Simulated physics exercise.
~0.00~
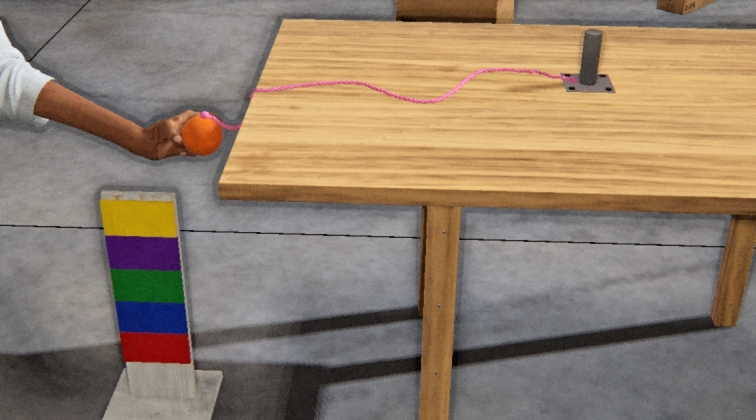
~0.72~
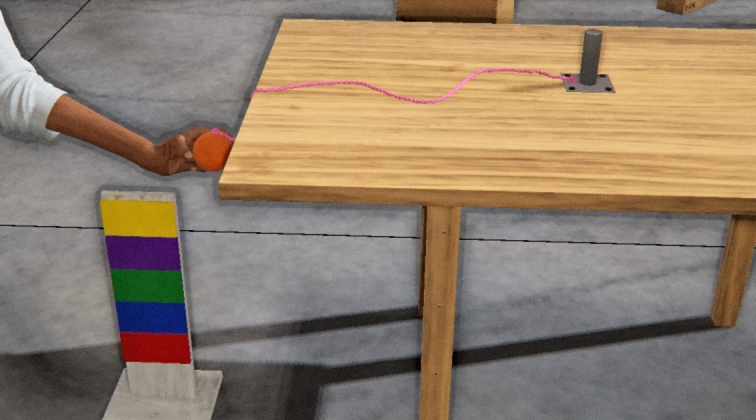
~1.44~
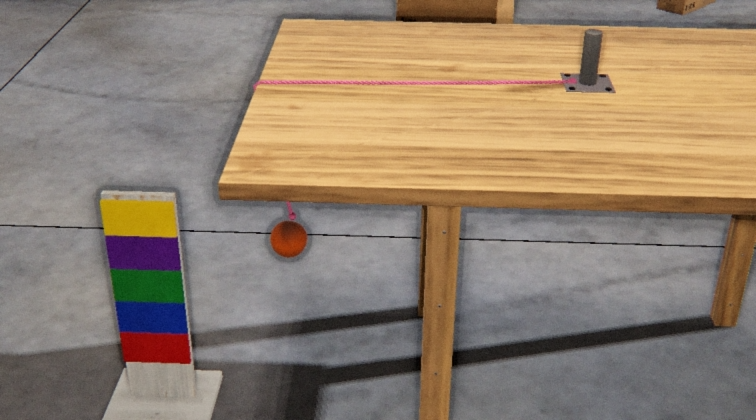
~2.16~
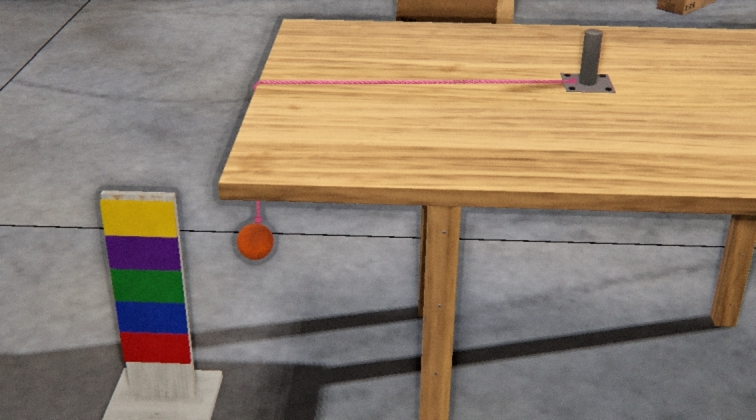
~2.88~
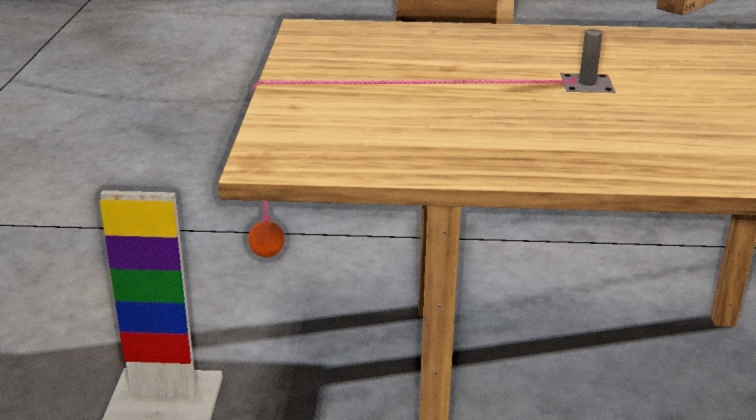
At a wooden table, a hand releasing an orange tied by pink cord to a post, the fruit swinging, hanging level with purple.
